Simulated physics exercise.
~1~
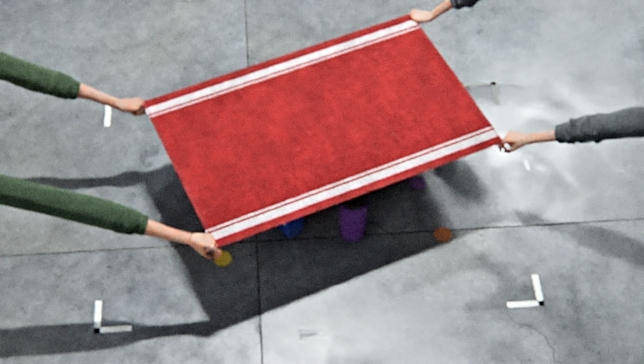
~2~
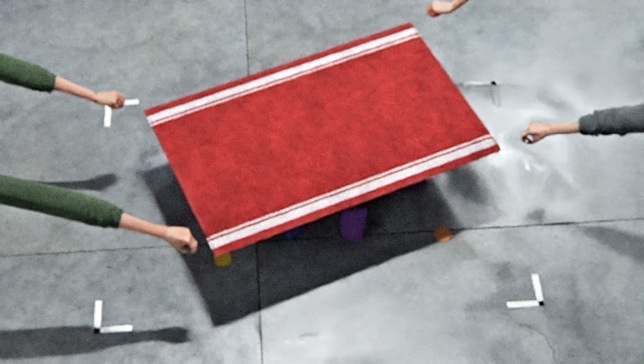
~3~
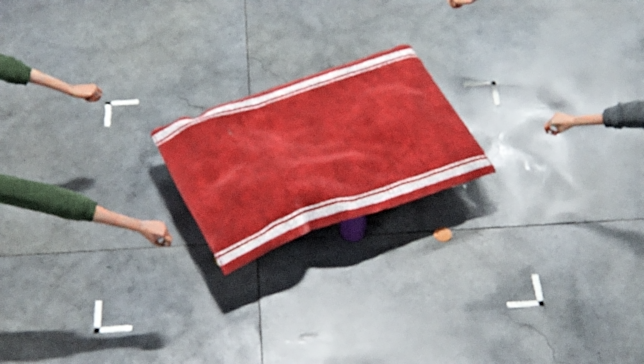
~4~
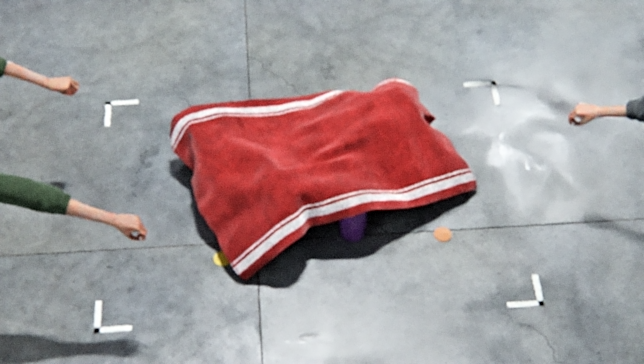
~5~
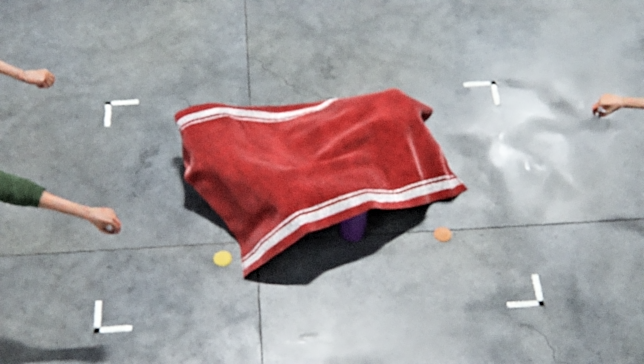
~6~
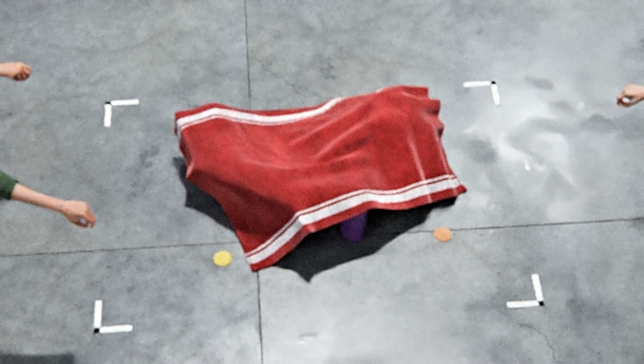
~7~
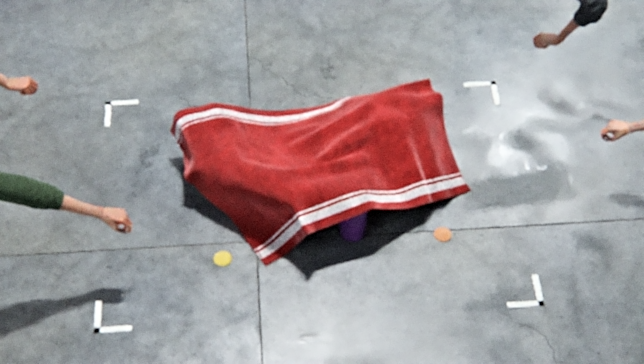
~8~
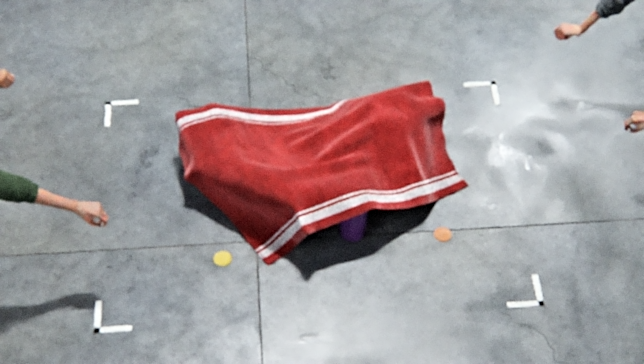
On a gray concrete floor, several hands let go of a flat red blanket with white stripes, and it dropped and crumpled over the objects below, ending up draped unevenly with a purple pot peeking out and yellow and orange discs uncovered beside it.
